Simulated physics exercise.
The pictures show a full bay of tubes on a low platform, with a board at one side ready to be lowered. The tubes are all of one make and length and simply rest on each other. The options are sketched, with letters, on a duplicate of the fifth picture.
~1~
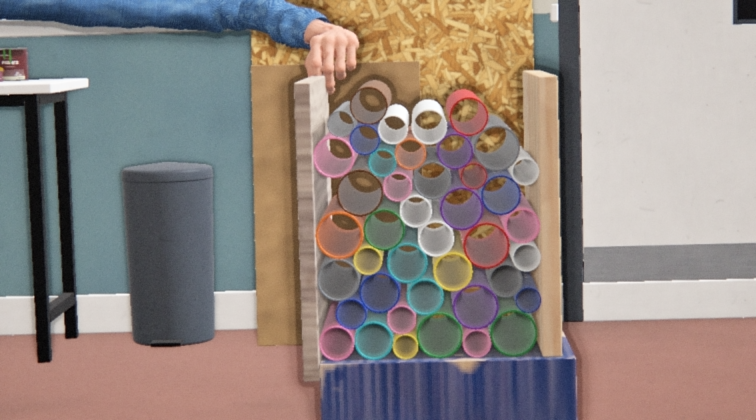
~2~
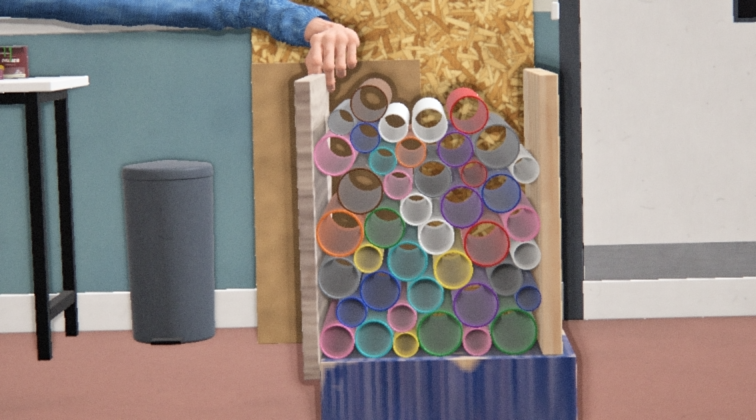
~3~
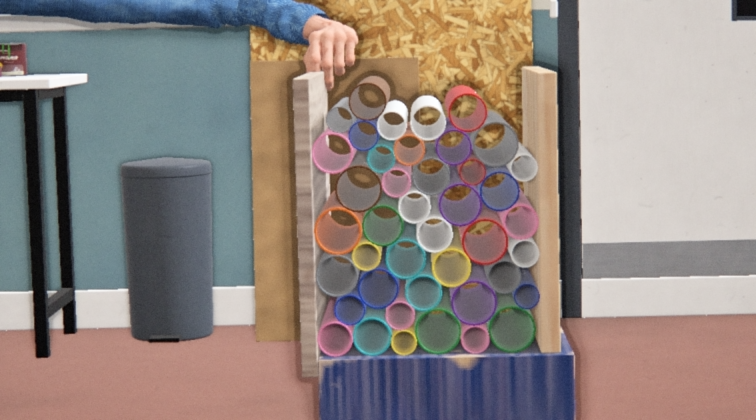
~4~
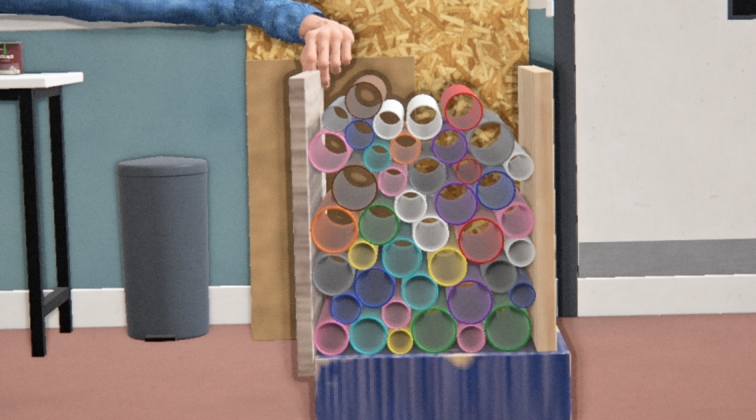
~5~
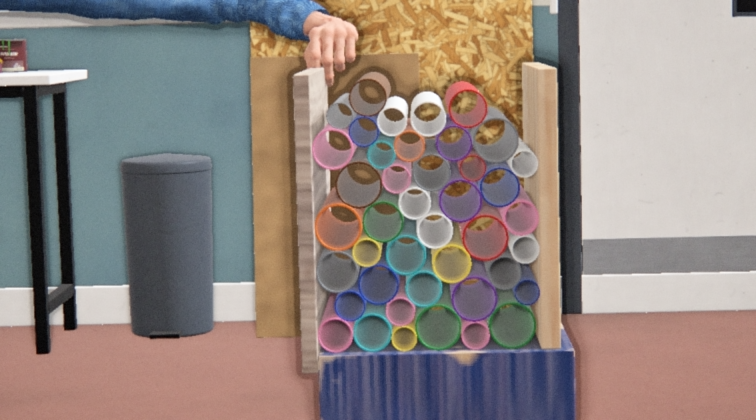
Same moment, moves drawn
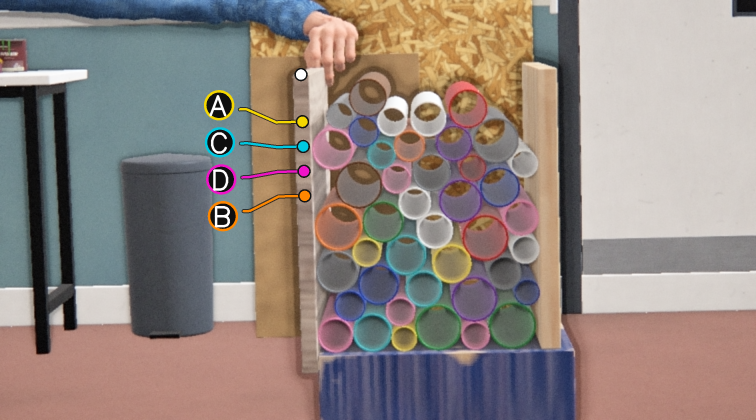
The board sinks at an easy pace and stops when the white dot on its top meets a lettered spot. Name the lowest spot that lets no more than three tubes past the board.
At most to B.
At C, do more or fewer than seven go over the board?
At C, fewer than seven.
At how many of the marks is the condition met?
Four of the four.
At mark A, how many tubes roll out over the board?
It comes to none.
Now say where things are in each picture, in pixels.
A green tube (514, 333); a purple tube (475, 307); a grey tube (505, 280), in the first frame.
A grey tube (506, 279); a green tube (384, 228), in the second frame.
A brown tube (359, 189); a red tube (473, 172), in the third frame.
An orange tube (405, 149); a red tube (464, 112), in the fourth frame.
Side board (315, 208); a pink tube (336, 335); a green tube (512, 326), in the fifth frame.
On the marked copy, A at (303, 122); B at (305, 196); C at (303, 147); D at (304, 172); the white dot at (301, 74).
Following B. Soon after the start, top of the board (311, 128).
Later, top of the board (313, 192).
In the end, top of the board (313, 195), one out over the board.
As for the rest, A none out over the board; C none out over the board; D none out over the board.
